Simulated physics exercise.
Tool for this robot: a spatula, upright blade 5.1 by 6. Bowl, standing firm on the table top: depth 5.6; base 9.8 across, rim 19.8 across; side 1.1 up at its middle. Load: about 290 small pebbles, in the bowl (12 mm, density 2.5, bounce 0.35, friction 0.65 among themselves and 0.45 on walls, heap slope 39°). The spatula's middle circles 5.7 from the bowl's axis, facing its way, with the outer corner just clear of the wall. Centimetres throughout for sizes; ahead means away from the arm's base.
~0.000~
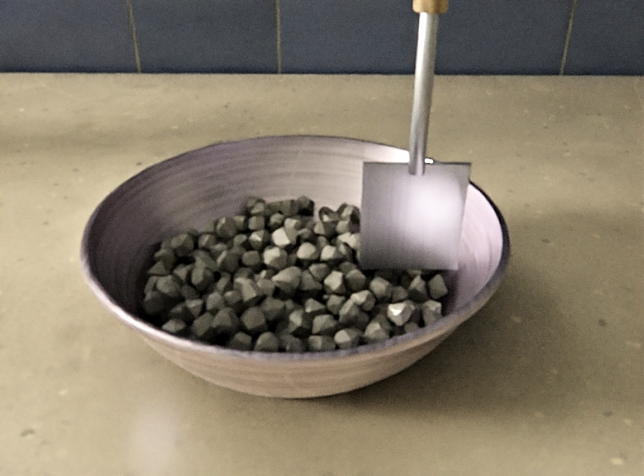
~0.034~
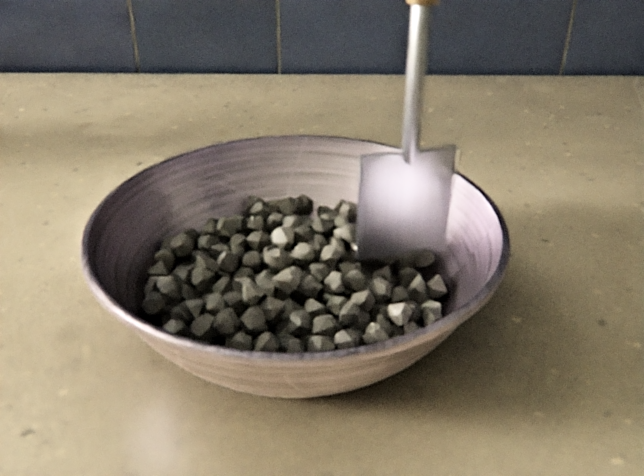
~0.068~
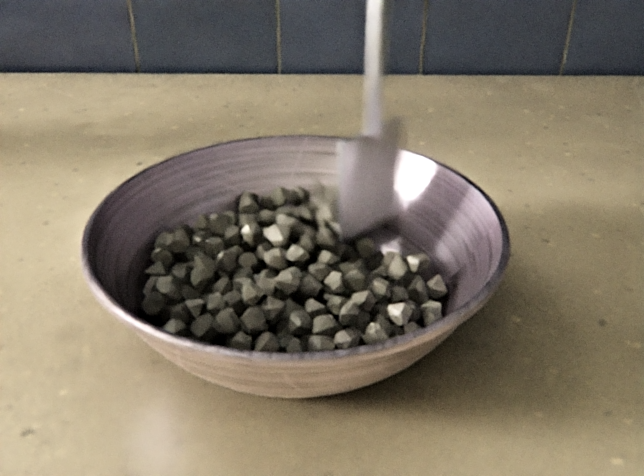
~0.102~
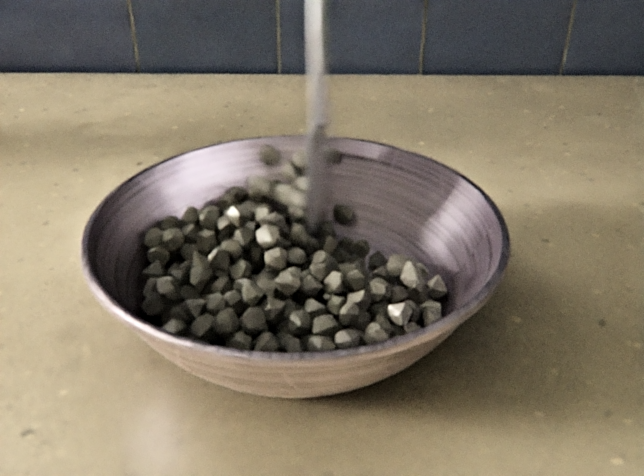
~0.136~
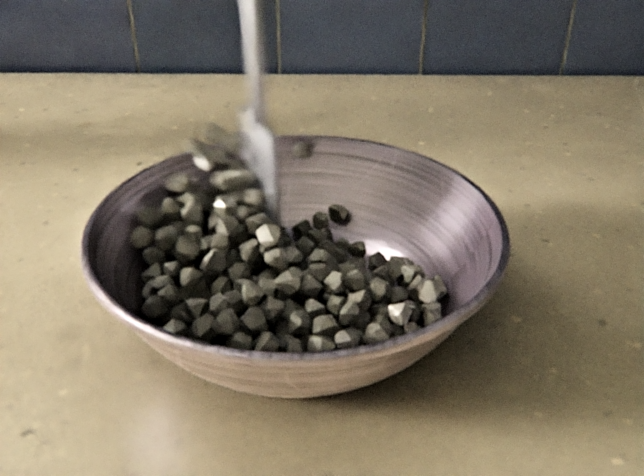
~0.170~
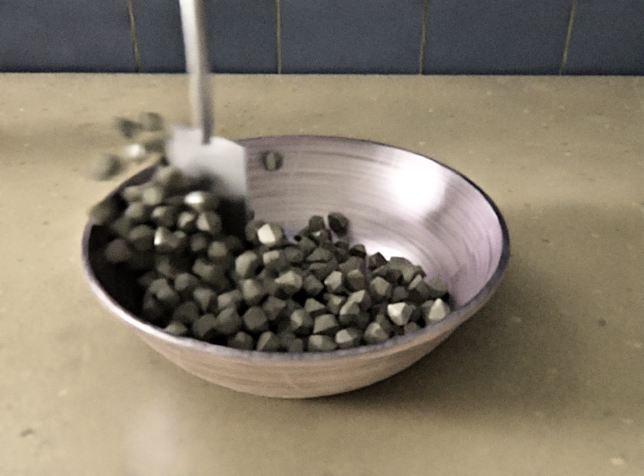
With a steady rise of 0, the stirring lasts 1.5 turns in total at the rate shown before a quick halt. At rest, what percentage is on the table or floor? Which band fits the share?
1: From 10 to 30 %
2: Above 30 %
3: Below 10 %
2.
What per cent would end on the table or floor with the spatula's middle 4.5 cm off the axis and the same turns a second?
That would give close to 55 per cent.
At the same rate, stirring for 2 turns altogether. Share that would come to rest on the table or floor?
Then roughly 45 percent.
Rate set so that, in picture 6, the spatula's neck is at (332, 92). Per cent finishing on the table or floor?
About 15 per cent.
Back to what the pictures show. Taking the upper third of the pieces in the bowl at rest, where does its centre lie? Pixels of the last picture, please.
About (267, 322).
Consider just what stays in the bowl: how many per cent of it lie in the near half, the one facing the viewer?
Estimate: Some 60 %.
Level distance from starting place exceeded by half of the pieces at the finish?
I'd put it at roughly 10 centimetres.
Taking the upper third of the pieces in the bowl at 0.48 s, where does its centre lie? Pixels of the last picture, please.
I'd put it close to (283, 187).
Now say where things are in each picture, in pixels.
In the first frame, spatula neck at (419, 133), 0° round; upper third of the load around (280, 268), from x 155 to 435, top at y 205; 286 in the bowl.
In the second frame, spatula neck at (412, 122), 14° round; upper third of the load around (285, 264), from x 155 to 435, top at y 205.
In the third frame, spatula neck at (375, 101), 47° round; upper third of the load around (277, 259), from x 155 to 435, top at y 190.
In the fourth frame, spatula neck at (319, 91), 80° round; upper third of the load around (264, 249), from x 155 to 435, top at y 155.
In the fifth frame, spatula neck at (257, 93), 113° round; upper third of the load around (233, 241), from x 145 to 435, top at y 135.
In the sixth frame, spatula neck at (204, 107), 146° round; upper third of the load around (194, 246), from x 100 to 440, top at y 120; 284 in the bowl, 2 in flight or on the tool.
After 0.32 s, 296° round, highest piece 11 above the table; 238 in the bowl, 7 on the table or floor, 41 in flight or on the tool.
After 0.48 s, 86° round, highest piece 9 above the table; 196 in the bowl, 63 on the table or floor, 27 in flight or on the tool.
After 0.76 s, 180° round, highest piece 5 above the table; 170 in the bowl, 115 on the table or floor, 1 in flight or on the tool.
After 1.46 s, 180° round, highest piece 5 above the table; 170 in the bowl, 116 on the table or floor.
At rest, 170 in the bowl, 116 on the table or floor. That is 41 % on the table or floor.
